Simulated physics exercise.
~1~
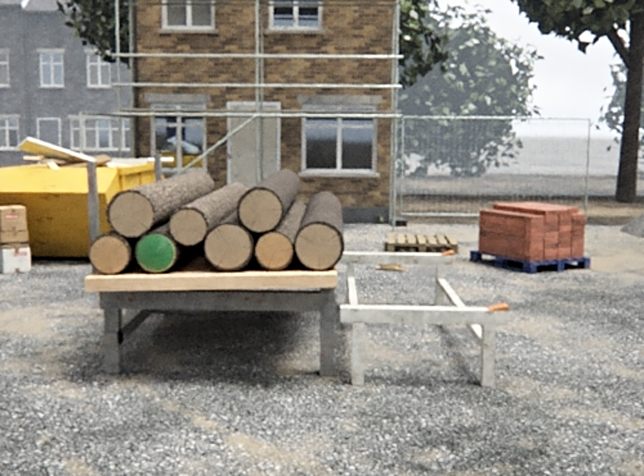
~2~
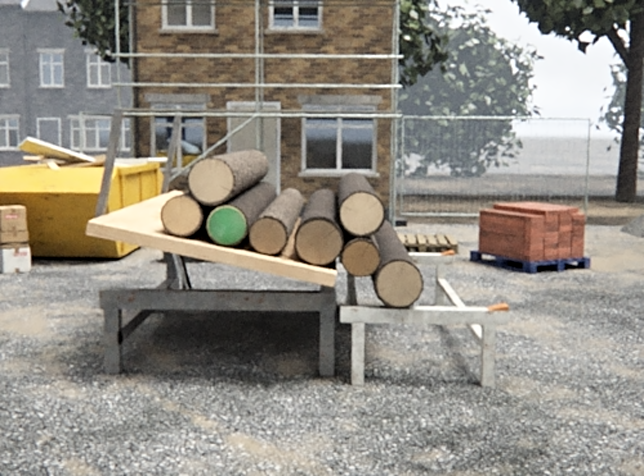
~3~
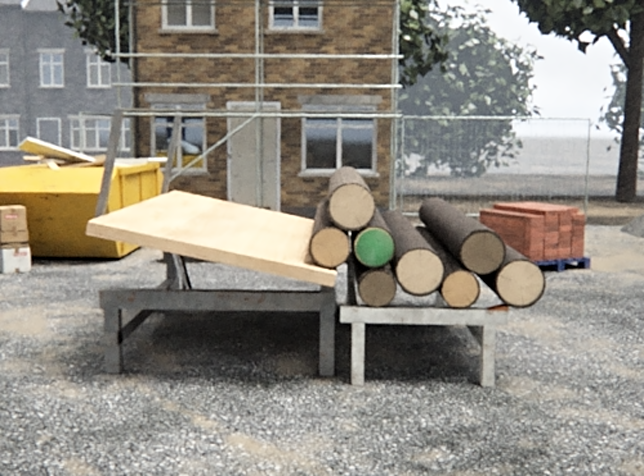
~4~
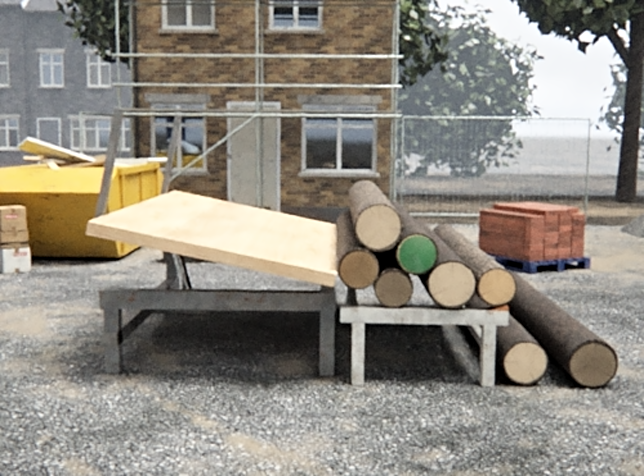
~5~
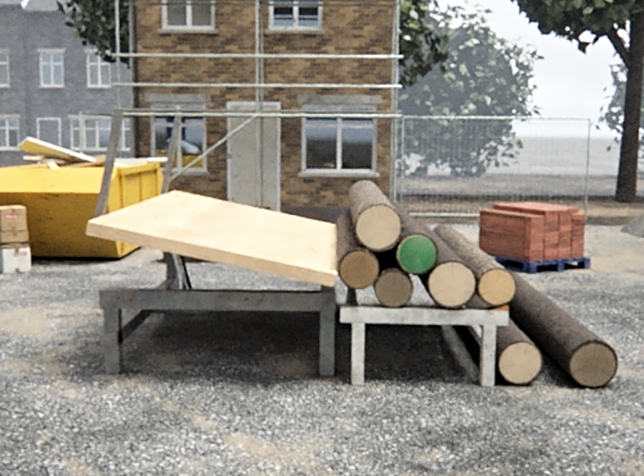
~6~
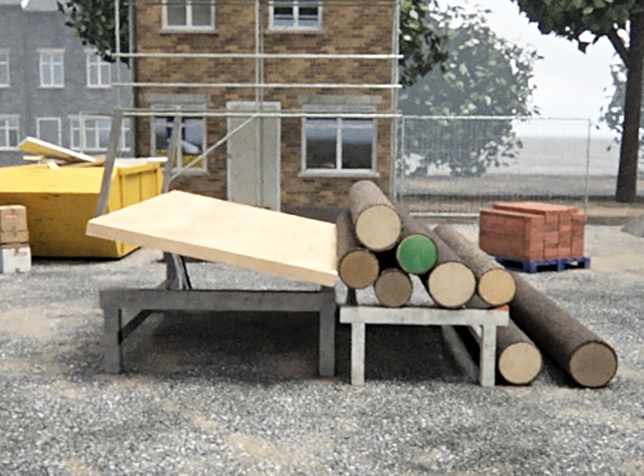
A stack of logs, one with a green end, rolled right as the wooden platform beneath them tilted, tumbling onto the lower metal rack alongside. Two dropped off the far end to the gravel, while the green one stayed piled with the others on the rack.
